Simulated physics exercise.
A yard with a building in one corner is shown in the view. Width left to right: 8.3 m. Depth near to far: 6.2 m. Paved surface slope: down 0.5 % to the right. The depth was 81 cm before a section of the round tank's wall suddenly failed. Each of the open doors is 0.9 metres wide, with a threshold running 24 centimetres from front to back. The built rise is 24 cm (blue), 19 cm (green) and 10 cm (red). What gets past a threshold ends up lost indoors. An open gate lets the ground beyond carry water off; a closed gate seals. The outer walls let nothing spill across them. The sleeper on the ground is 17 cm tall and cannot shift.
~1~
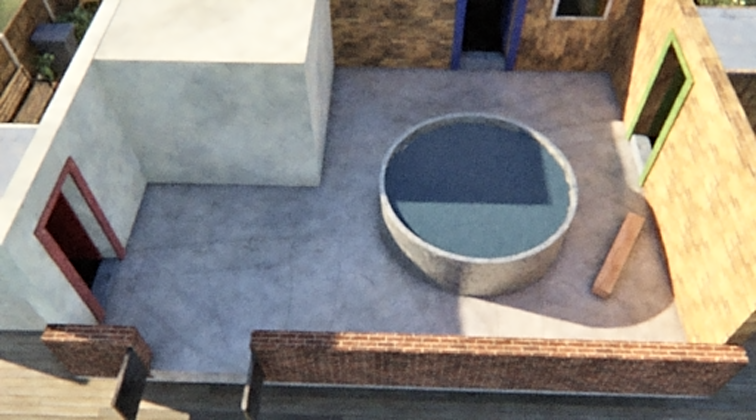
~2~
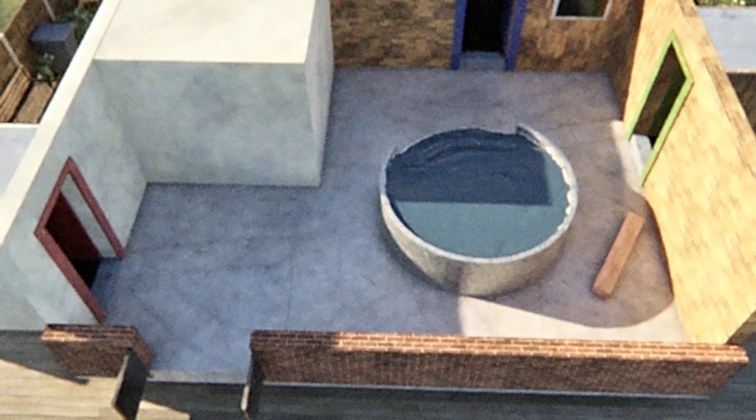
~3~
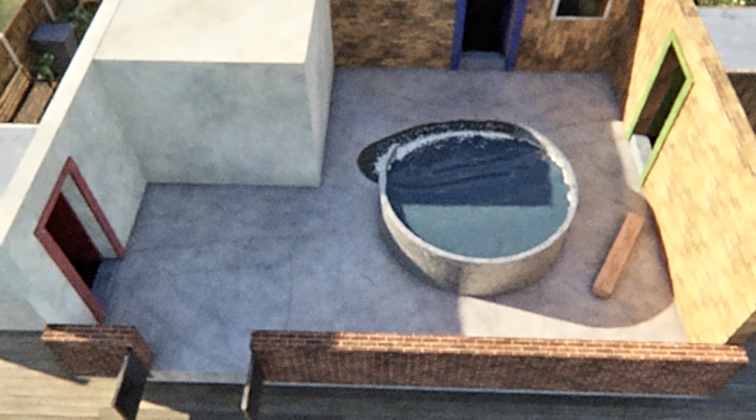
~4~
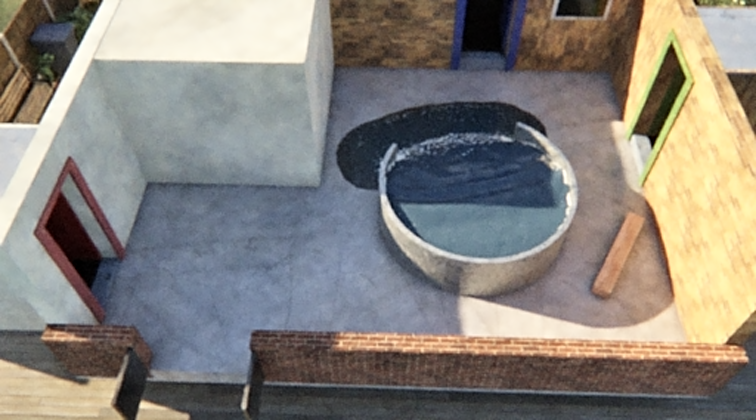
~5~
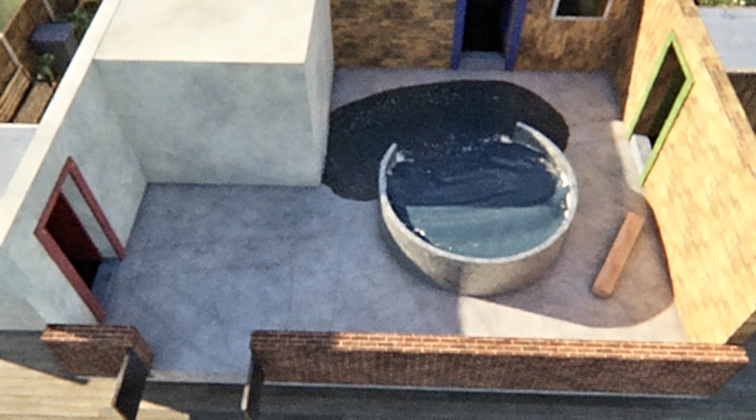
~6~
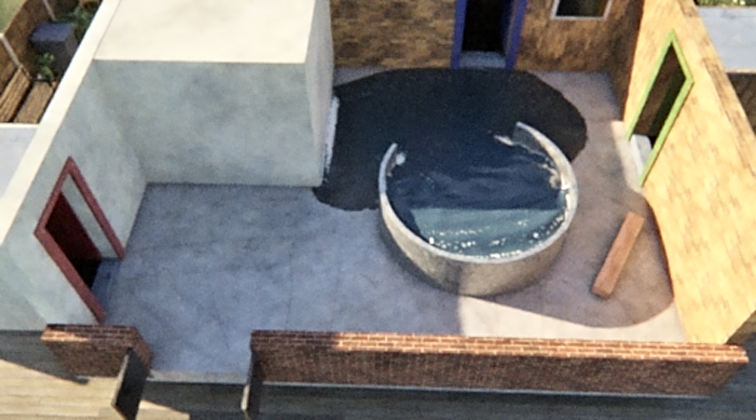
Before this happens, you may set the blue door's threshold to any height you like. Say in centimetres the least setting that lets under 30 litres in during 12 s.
It should be set to roughly 36 cm.
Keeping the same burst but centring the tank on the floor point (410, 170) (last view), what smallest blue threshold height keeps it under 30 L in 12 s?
You'd need some 26 cm.
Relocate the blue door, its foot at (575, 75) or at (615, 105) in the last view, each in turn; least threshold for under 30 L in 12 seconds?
You'd want roughly 27 cm there first, then roughly 29 cm.
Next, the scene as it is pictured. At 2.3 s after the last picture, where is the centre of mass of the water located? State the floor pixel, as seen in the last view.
The centre of all the water is around (454, 142).
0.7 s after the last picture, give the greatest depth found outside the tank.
Close to 59 centimetres.
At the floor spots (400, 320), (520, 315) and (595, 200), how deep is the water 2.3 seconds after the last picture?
About 0, 0 and 0 cm.
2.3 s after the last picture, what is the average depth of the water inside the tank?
Some 26 cm.
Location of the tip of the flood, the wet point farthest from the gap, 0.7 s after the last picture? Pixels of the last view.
Pixel: About (610, 74).
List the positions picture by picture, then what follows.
In the first frame, the round tank at (477, 184) is whole and still, 81 cm deep; the blue door at (488, 26) is dry.
In the second frame, water pours out on the far side and has run 0.3 m, to a hidden place; about 9 cm deep outside, 81 cm at the back.
In the third frame, the gap is on the far side, the front 0.8 m out at a hidden place; the back of the round tank holds 81 cm.
In the fourth frame, the front is at (503, 106), 1.3 m from the gap on the far side; 4.3 m2 of floor is wet, 81 cm left at the back.
In the fifth frame, the front is at (504, 84), 1.9 m from the gap on the far side; 7.7 m2 of floor is wet, 80 cm left at the back.
In the sixth frame, the front is at (520, 70), 2.4 m from the gap on the far side; 10.4 m2 of floor is wet, 74 cm left at the back; water is at the blue door at (488, 26).
Then, 0.7 s after the last picture water covers 30 % of the floor, deepest (59 cm) near (343, 68); 39 cm at the blue door, 29 litres in over its 24 cm threshold.
Then, 2.3 s after the last picture water covers 45 % of the floor, deepest (39 cm) near (343, 68); 35 cm at the blue door, 162 litres in over its 24 cm threshold.
Then, 11.3 s after the last picture water covers 95 % of the floor, deepest (18 cm) near (124, 254); 12 cm at the blue door, 189 litres in over its 24 cm threshold.
At the blue door as built, the water peaked near 43 cm, 1.1 s after the last picture.
Run again over the same 12 s with other heights there, 88 litres in over 30 cm, 9 litres over 40.5 cm. The limit of 30 litres is kept from about 36 cm up.
